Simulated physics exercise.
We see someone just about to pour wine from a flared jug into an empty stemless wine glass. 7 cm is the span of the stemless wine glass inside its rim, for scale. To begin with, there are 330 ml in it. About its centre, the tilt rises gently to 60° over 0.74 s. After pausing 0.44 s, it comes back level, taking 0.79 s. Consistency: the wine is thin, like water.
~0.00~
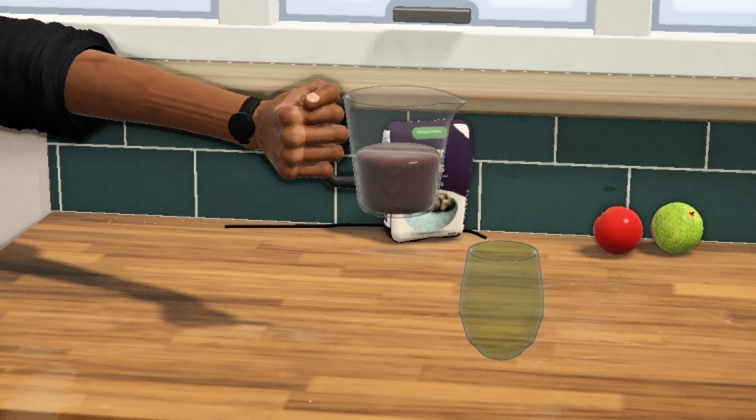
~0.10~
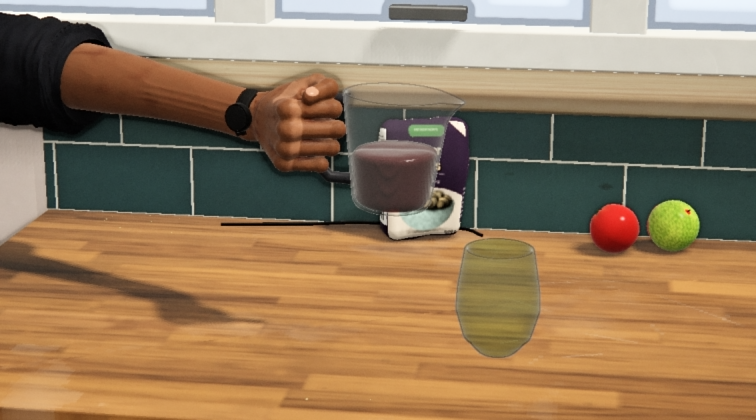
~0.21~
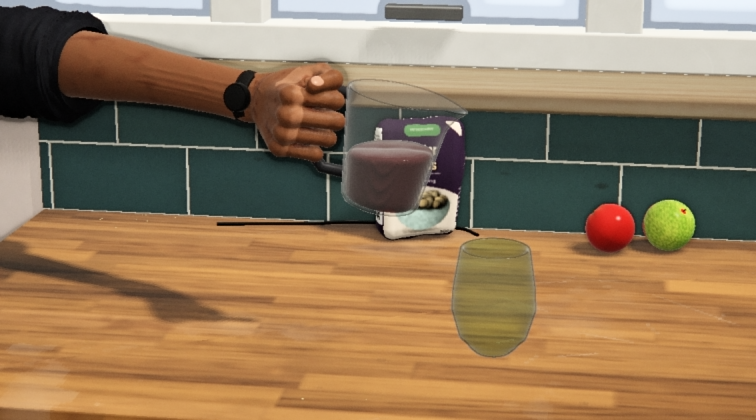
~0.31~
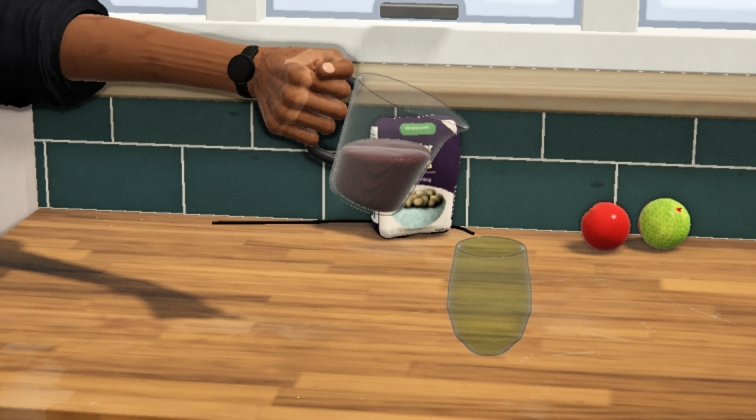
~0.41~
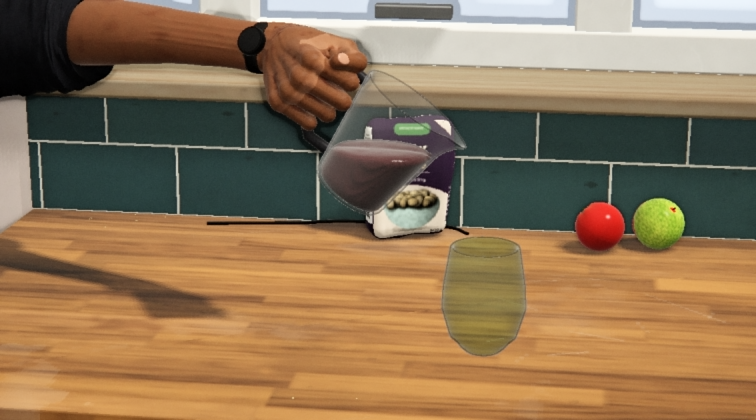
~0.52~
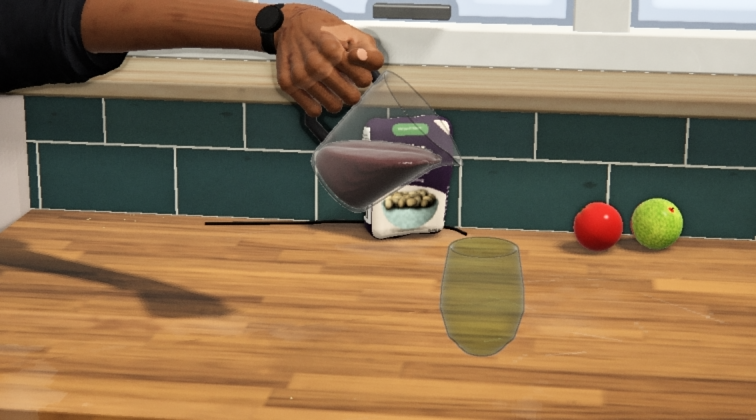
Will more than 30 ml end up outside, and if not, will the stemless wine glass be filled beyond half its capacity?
You'd get a tidy, under-half fill.
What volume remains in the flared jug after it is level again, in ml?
220 ml, roughly.
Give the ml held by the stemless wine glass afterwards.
Close to 110 ml in total.
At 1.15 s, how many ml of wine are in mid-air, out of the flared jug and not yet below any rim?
Around 10 ml is in the air.
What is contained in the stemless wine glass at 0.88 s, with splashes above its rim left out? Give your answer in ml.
About 30 ml.
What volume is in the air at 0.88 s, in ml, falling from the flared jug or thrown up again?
Around 25 ml, I'd say.
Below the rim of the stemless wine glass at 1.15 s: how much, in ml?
I'd put it at about 80 ml.
Then, 0.88 s in, the tilt is 60° and the stemless wine glass has 30 ml, the flared jug 275 ml, and 0 ml is on the counter.
Then, 1.15 s in, the tilt is 60° and the stemless wine glass has 80 ml, the flared jug 235 ml, and 0 ml is on the counter.
Then, 1.43 s in, the tilt is 46° and the stemless wine glass has 100 ml, the flared jug 220 ml, and 0 ml is on the counter.
Then, 1.73 s in, the tilt is 12° and the stemless wine glass has 110 ml, the flared jug 215 ml, and 0 ml is on the counter.
Finally, the stemless wine glass has 110 ml, the flared jug 215 ml, and 0 ml is on the counter.
